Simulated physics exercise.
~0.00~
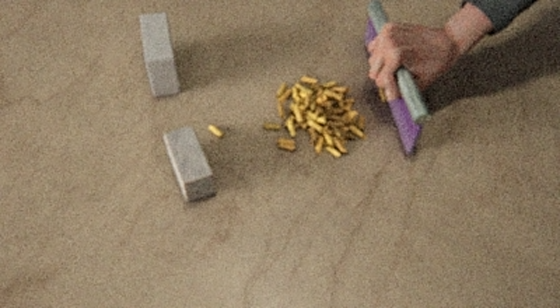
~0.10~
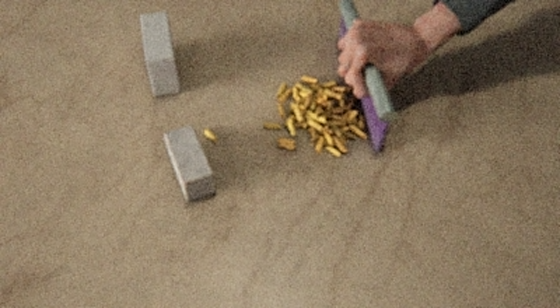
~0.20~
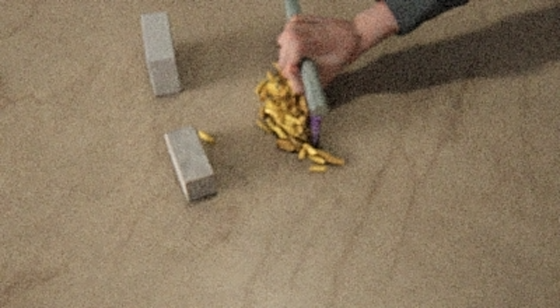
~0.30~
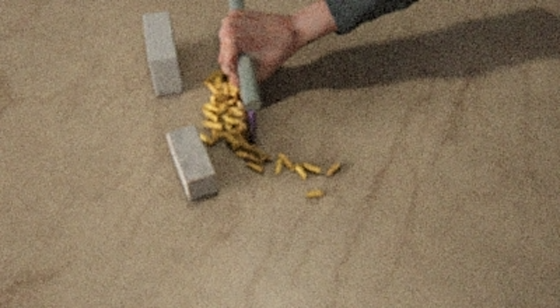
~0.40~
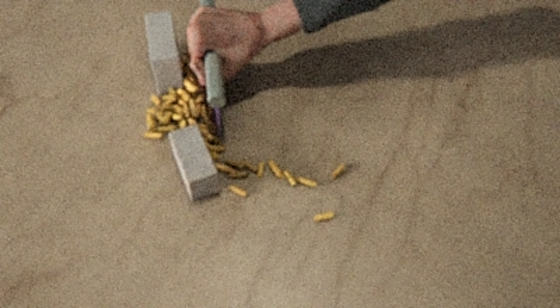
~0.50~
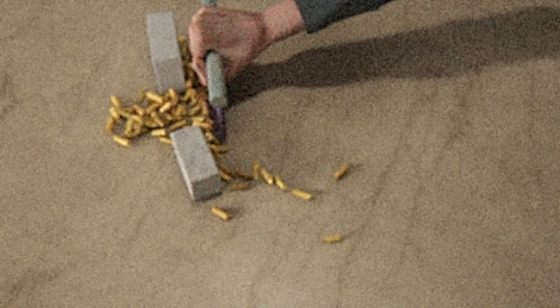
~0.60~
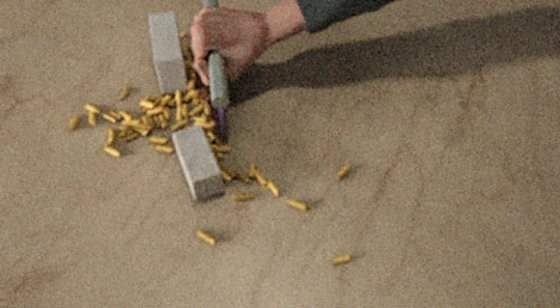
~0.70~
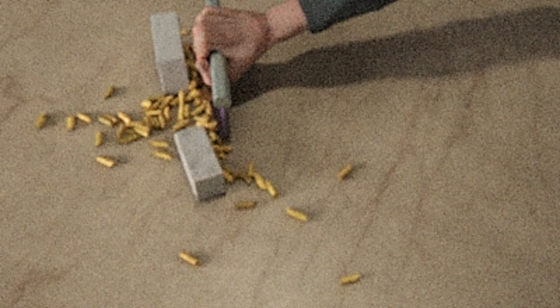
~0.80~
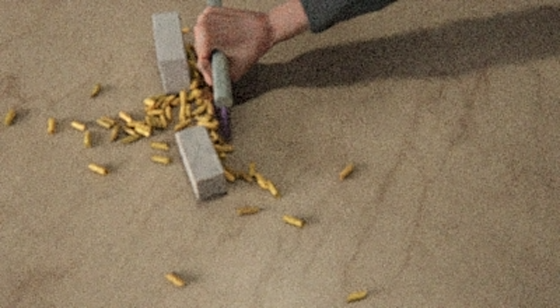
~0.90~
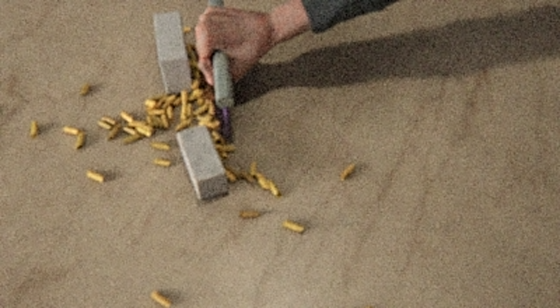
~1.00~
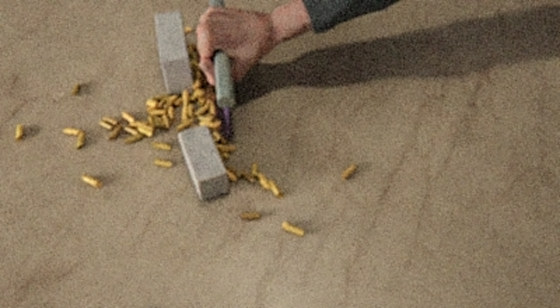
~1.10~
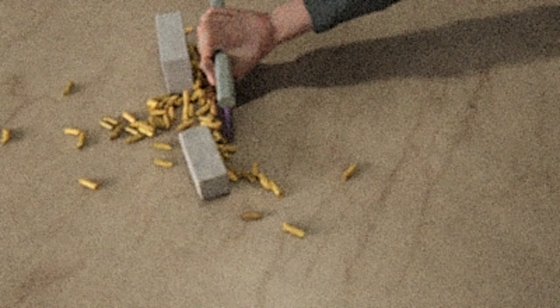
The video shows a hand sweeping a pile of dry pasta pieces leftward with a scraper toward two gray blocks, where many pieces spill through the gap and scatter beyond while others stay bunched before the blocks, a few straying past the near one, as the scraper stops.
